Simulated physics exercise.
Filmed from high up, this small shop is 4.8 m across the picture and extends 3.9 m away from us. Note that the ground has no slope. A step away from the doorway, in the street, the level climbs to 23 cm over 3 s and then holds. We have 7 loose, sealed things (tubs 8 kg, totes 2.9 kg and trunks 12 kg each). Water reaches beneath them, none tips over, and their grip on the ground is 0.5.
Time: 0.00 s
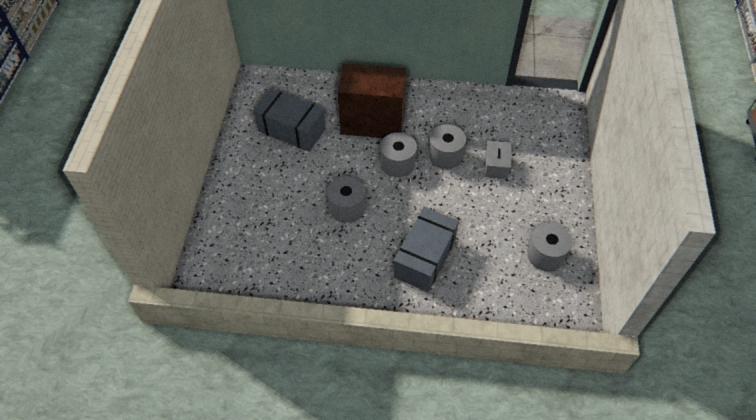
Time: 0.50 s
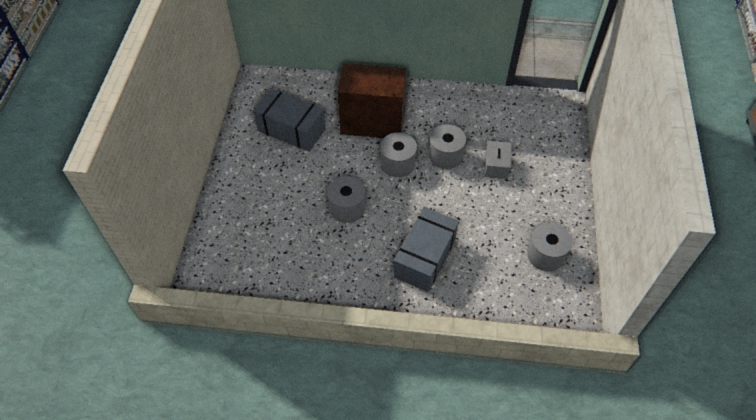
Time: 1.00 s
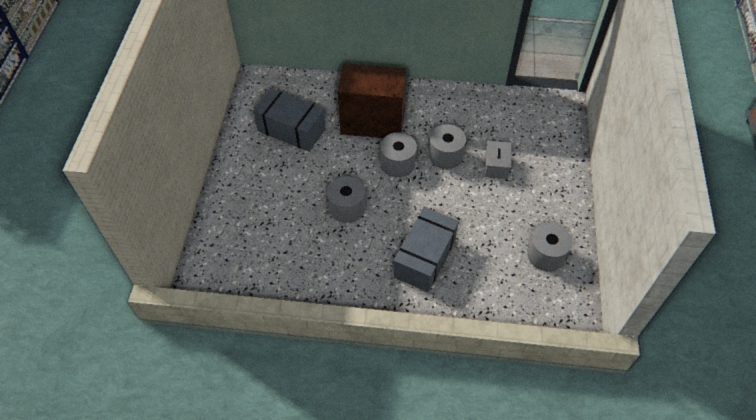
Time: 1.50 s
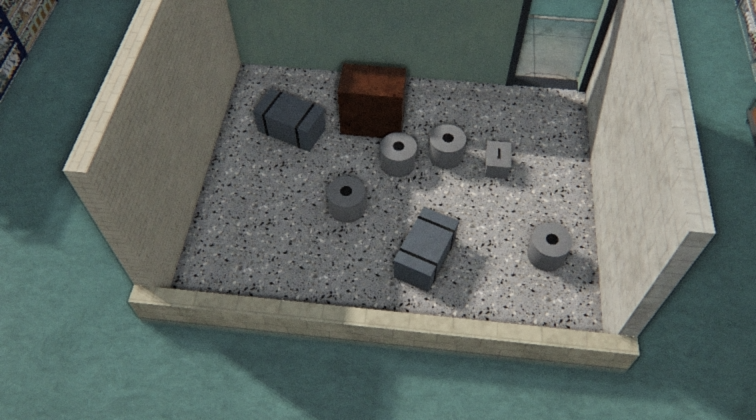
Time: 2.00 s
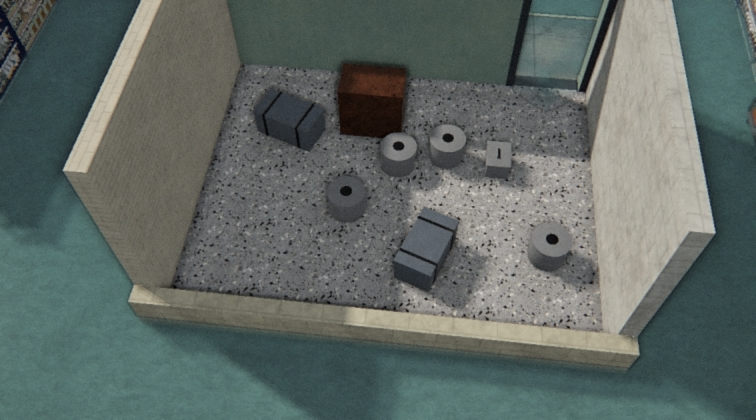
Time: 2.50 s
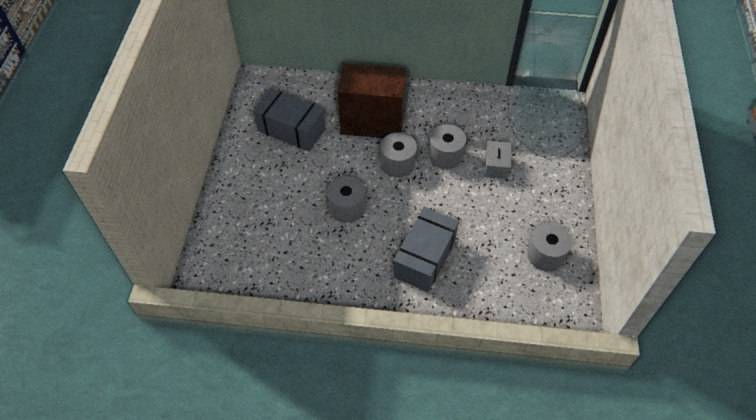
A small walled room holds scattered containers that stay still while water spreads near the doorway.
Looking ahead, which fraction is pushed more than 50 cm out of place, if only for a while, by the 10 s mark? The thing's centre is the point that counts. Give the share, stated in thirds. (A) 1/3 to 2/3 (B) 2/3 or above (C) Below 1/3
Option A: 1/3 to 2/3.
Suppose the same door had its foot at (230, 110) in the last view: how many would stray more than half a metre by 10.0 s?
The answer then is 4.
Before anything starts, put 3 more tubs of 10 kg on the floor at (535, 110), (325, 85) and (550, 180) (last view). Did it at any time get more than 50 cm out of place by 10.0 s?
In that order: Past it, short of it, more.
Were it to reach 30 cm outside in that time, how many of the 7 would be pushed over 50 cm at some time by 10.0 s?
So the tally would be 7.
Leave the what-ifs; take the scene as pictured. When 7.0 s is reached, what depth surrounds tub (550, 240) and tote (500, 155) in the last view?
About 12 and 8 cm.
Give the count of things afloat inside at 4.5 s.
1 of them.
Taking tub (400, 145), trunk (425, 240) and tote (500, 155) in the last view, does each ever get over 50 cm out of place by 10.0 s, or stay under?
Taking them in that order, the first is within the limit, the second beyond the limit and the third beyond the limit.
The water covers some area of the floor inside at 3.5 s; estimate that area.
About 3.5 m2 is covered.
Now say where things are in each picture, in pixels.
In the first frame, a tub at (552, 240), on the bottom; a tub at (448, 138) rests on the ground; water covers 0.0 m2; 0 of 7 have shifted.
In the second frame, a tub at (552, 240) rests on the ground; a tub at (448, 138), on the bottom; water covers 0.0 m2; 0 of 7 have shifted.
In the third frame, a tub at (552, 240) rests on the ground; a tub at (448, 138) rests on the ground; 0.0 m2 under water; 0 of 7 have shifted.
In the fourth frame, a tub at (552, 240) rests on the ground; a tub at (448, 138), on the bottom; 0.0 m2 under water; 0 of 7 have shifted.
In the fifth frame, a tub at (552, 240), on the bottom; a tub at (448, 138) rests on the ground; 0.2 m2 under water; 0 of 7 have shifted.
In the sixth frame, a tub at (552, 240), on the bottom; a tub at (448, 138) rests on the ground; water covers 1.0 m2; 0 of 7 have shifted.
After 3.5 s 0 of 7 are over 50 cm from their spots; 0 afloat.
After 4.5 s 1 of 7 are over 50 cm from their spots; 1 afloat.
After 7.0 s 3 of 7 are over 50 cm from their spots; 3 afloat.
After 10.0 s 3 of 7 are over 50 cm from their spots, and 3 have been at some point; 3 afloat.
